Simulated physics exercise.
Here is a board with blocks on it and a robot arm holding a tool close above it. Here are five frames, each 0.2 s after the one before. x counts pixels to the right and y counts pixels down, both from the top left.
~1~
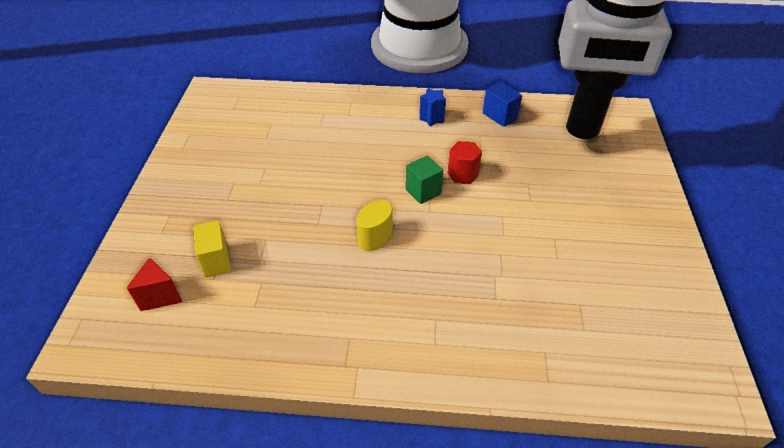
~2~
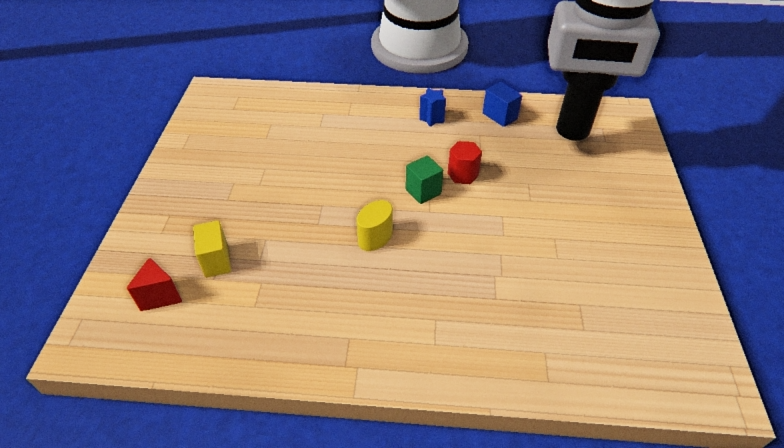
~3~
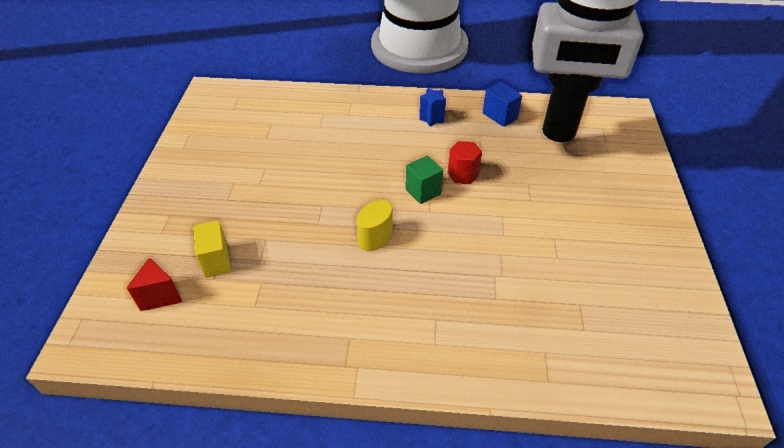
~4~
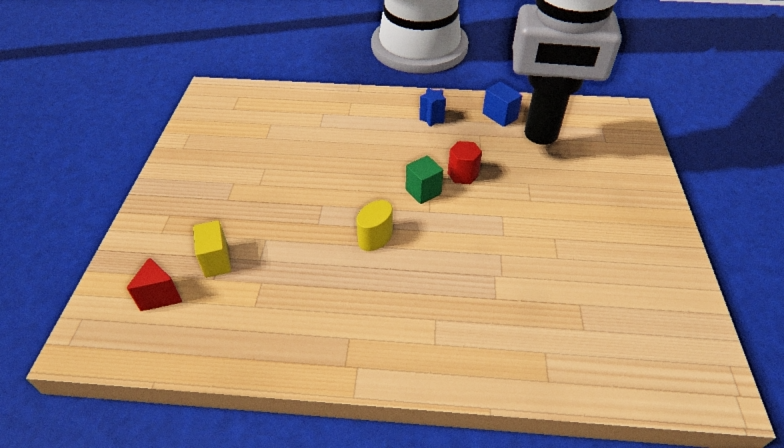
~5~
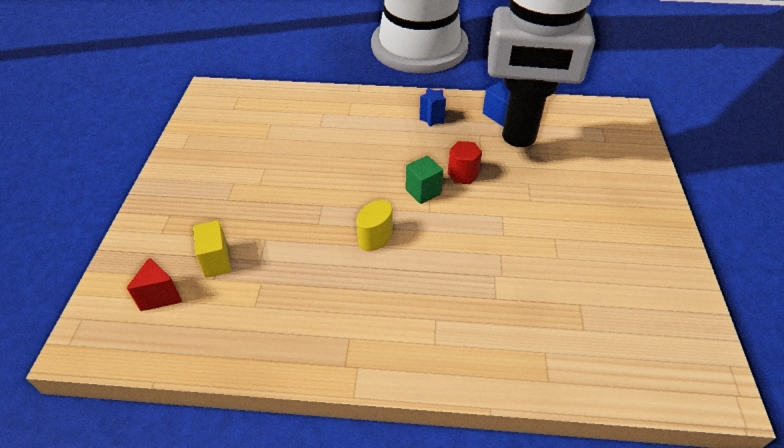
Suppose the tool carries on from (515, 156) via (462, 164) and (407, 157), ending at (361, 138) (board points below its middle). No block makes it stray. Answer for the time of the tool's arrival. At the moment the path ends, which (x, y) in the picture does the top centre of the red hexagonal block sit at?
The centre of its top face lies at (438, 160).
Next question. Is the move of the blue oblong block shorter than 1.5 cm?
Answer: Yes.
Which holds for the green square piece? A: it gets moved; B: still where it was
I choose A.
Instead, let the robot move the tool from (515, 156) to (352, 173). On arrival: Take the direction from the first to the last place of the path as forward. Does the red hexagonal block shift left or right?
It moves off to the left.
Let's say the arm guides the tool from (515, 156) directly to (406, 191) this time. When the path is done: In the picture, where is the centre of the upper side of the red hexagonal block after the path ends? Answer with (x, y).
The centre of its top will be at (379, 180).
What follows on the original path. One third of the way, tool (464, 146); red hexagonal block (447, 157), turned 40° anticlockwise.
Two thirds of the way, tool (406, 139); green square piece (416, 173), turned 10° clockwise; red hexagonal block (438, 160), turned 60° anticlockwise.
At the end, tool (360, 121); green square piece (416, 173), turned 10° clockwise; red hexagonal block (438, 160), turned 60° anticlockwise; blue oblong block not moved.
